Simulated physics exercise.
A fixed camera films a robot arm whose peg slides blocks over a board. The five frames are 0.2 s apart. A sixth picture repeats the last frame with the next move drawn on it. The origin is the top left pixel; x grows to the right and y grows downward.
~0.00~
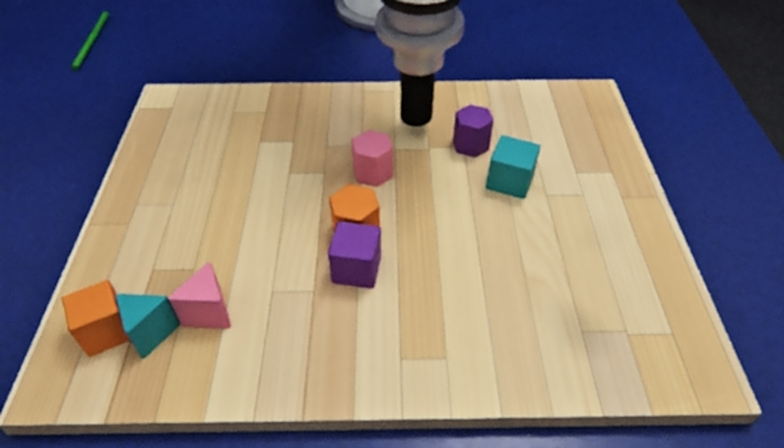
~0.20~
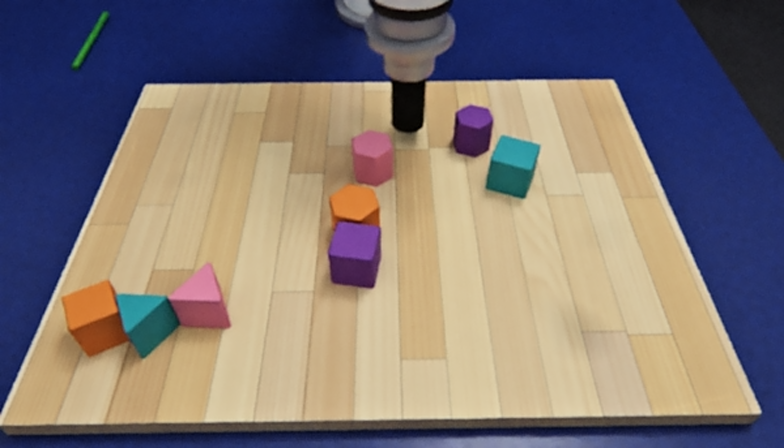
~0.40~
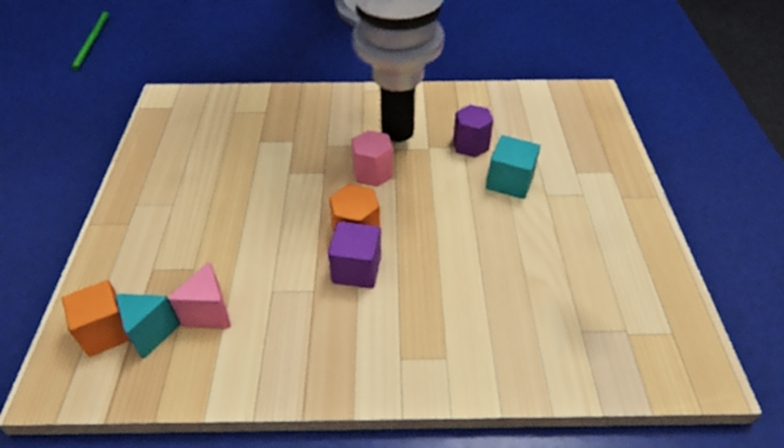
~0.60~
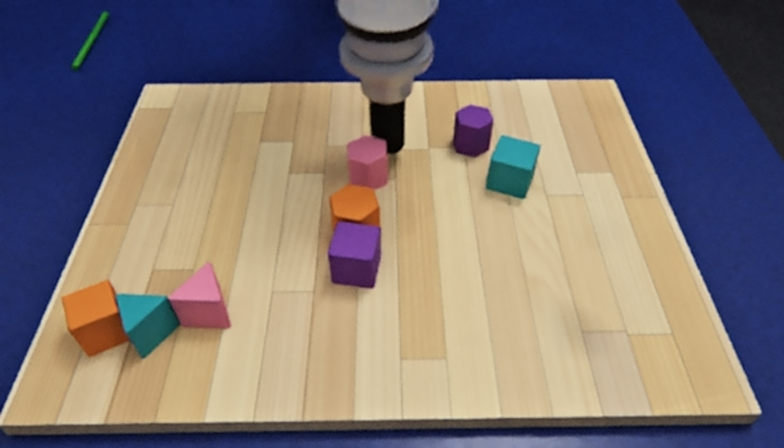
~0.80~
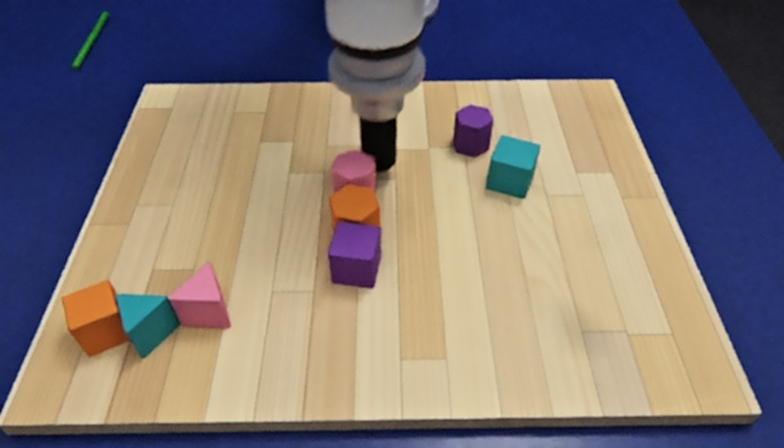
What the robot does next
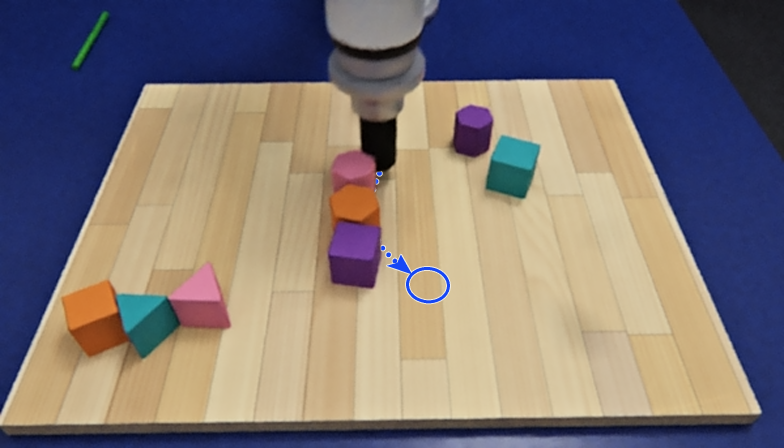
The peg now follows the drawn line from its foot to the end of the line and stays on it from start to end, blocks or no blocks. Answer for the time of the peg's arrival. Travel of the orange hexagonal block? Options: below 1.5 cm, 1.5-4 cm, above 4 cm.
Displaced 1.5 to 4 cm.
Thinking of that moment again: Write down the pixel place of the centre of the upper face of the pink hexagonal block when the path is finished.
The top centre is at (326, 177).
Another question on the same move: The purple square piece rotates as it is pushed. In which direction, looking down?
The sense of turning is anti-clockwise.
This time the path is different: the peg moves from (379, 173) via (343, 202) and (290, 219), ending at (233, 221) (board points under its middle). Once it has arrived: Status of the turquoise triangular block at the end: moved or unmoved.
Right where it was.
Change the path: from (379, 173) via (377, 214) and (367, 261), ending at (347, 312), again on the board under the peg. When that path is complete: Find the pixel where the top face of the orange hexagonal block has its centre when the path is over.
My best guess is (322, 223).
The line goes from (379, 173) by way of (369, 211) and (385, 251) to (428, 285).
What follows on the original path. One third of the way, peg (369, 198); pink hexagonal block (326, 177), turned 20° clockwise; orange hexagonal block (342, 207), turned 30° anticlockwise; purple square piece (355, 244).
Two thirds of the way, peg (385, 238); pink hexagonal block (326, 177), turned 20° clockwise; orange hexagonal block (330, 217), turned 15° anticlockwise; purple square piece (350, 252), turned 35° anticlockwise.
At the end, peg (429, 272); pink hexagonal block (326, 177), turned 20° clockwise; orange hexagonal block (330, 217), turned 15° anticlockwise; purple square piece (350, 252), turned 35° anticlockwise.
